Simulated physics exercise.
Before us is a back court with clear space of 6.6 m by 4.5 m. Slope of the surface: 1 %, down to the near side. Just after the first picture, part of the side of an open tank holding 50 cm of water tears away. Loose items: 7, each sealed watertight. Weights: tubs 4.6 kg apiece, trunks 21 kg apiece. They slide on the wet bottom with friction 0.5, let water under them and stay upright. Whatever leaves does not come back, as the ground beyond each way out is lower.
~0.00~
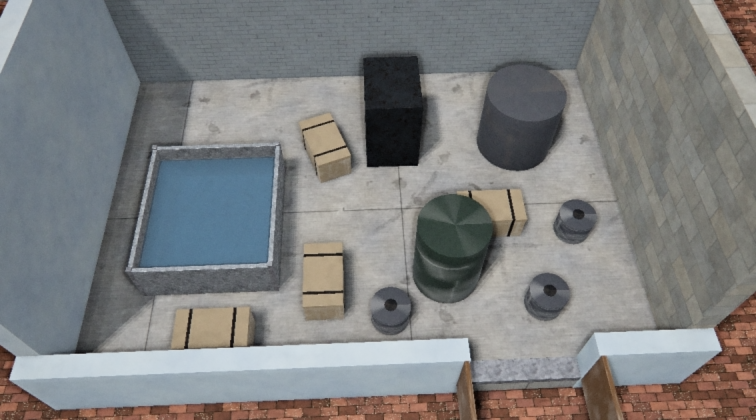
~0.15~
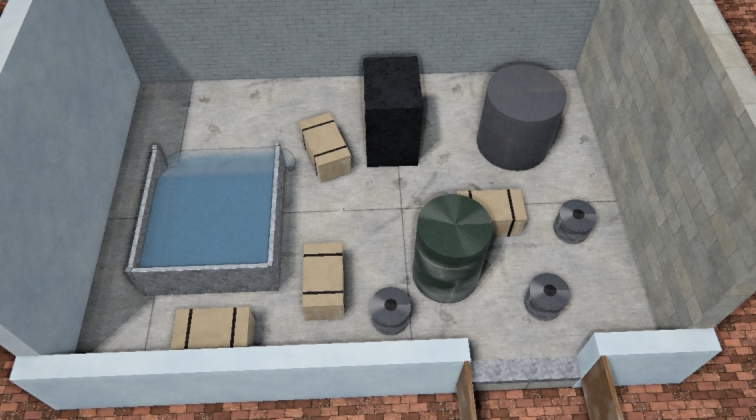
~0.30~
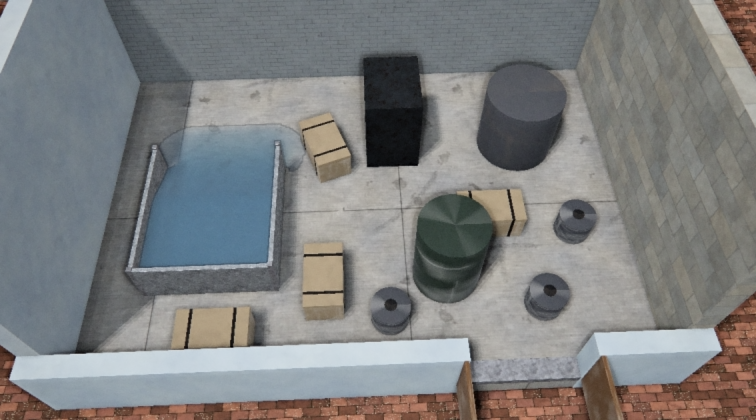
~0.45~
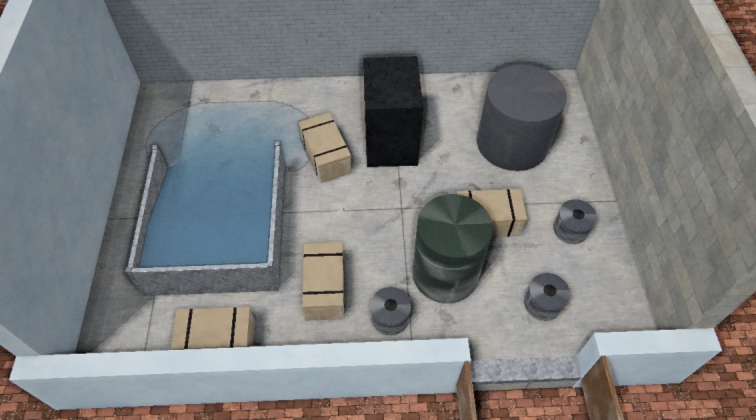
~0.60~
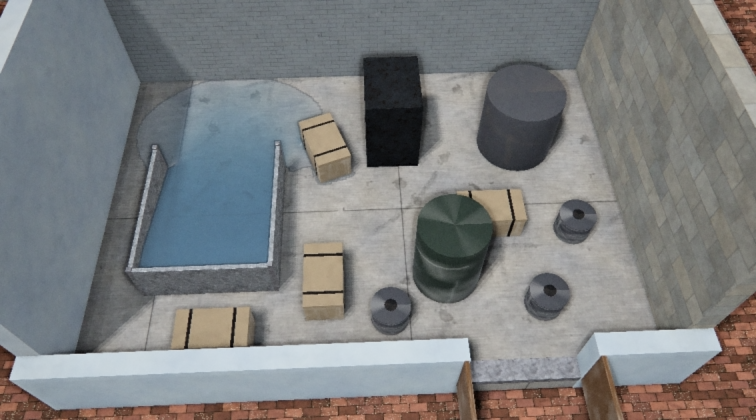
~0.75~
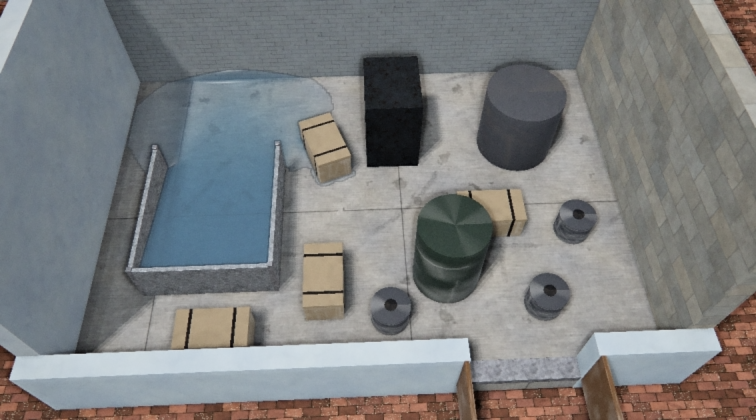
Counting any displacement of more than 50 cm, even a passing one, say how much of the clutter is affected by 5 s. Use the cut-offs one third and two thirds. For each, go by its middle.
Under a third.
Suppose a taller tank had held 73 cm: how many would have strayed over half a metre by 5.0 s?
I count 3 of them in that case.
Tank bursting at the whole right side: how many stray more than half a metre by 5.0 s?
Result: 6 of them.
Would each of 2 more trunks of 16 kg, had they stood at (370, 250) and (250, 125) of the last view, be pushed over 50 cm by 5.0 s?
Outcome: Stays within first, breaks the threshold second.
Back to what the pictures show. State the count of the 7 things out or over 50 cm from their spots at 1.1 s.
Tally: 0.
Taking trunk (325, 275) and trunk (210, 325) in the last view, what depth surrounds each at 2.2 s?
About 0 and 0 cm.
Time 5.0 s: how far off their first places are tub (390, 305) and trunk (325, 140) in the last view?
The first ends 0 centimetres from its start and the second 50 centimetres.
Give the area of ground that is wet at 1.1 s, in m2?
Somewhere about 7.5 m2, give or take.
After 1.1 s 0 of 7 are over 50 cm from their spots; 0 afloat.
After 2.2 s 0 of 7 are over 50 cm from their spots; 0 afloat.
After 3.5 s 0 of 7 are over 50 cm from their spots; 0 afloat.
After 5.0 s 1 of 7 are over 50 cm from their spots, and 1 have been at some point; 0 afloat.
